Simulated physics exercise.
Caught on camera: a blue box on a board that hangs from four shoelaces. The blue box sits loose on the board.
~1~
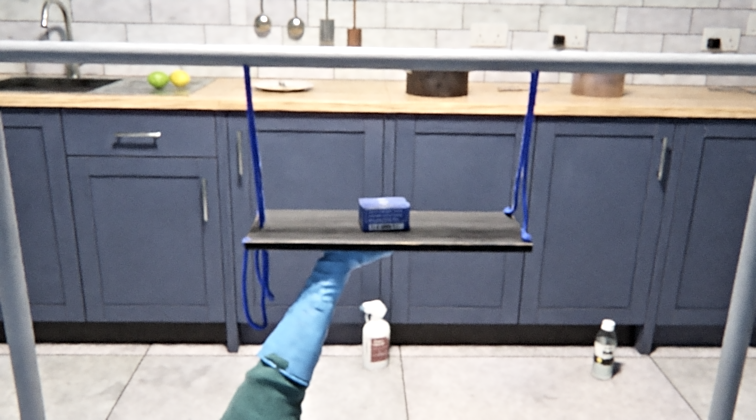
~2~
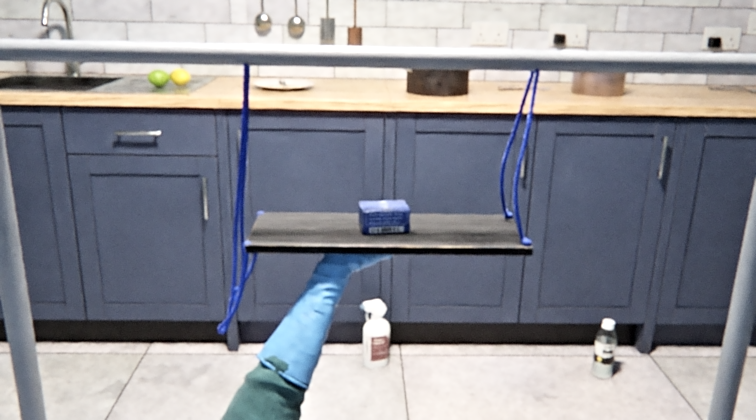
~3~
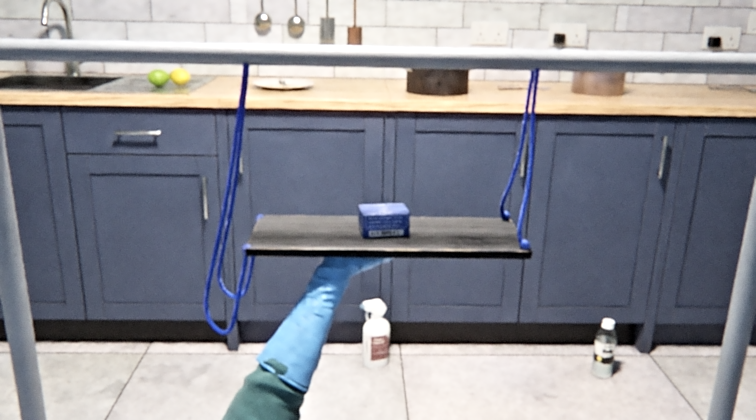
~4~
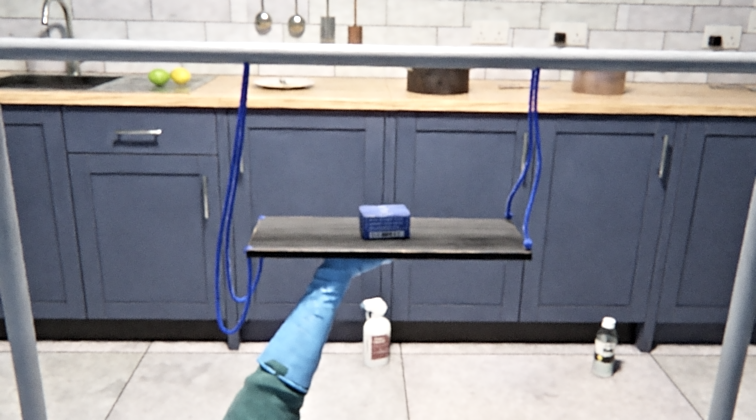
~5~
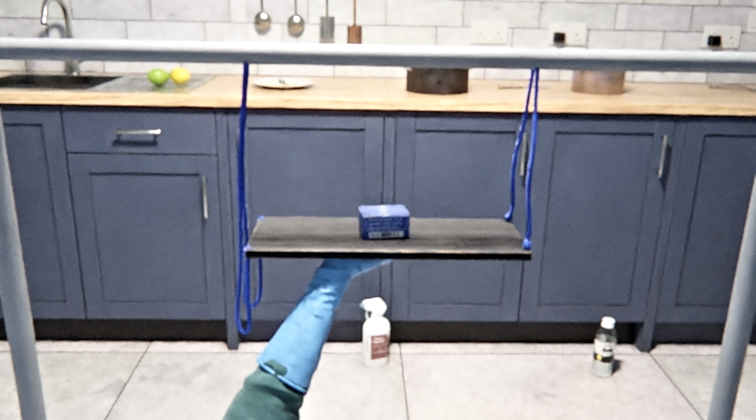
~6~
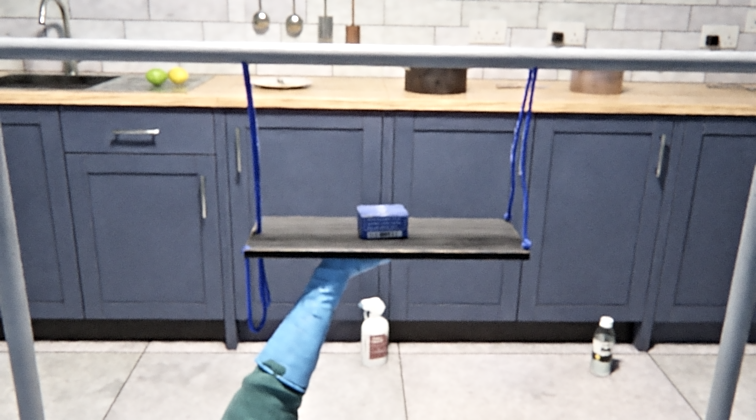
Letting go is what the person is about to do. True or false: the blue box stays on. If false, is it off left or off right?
False, off left.
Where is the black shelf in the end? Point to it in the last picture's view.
It comes to rest at (418, 320).
Then, 0.80 s after the last picture, board tipped 35° down to the left; box on the floor.
Then, 1.42 s after the last picture, board tipped 44° down to the left; box on the floor.
At rest, board tipped 43° down to the left; box on the floor. The blue box falls from the left end.
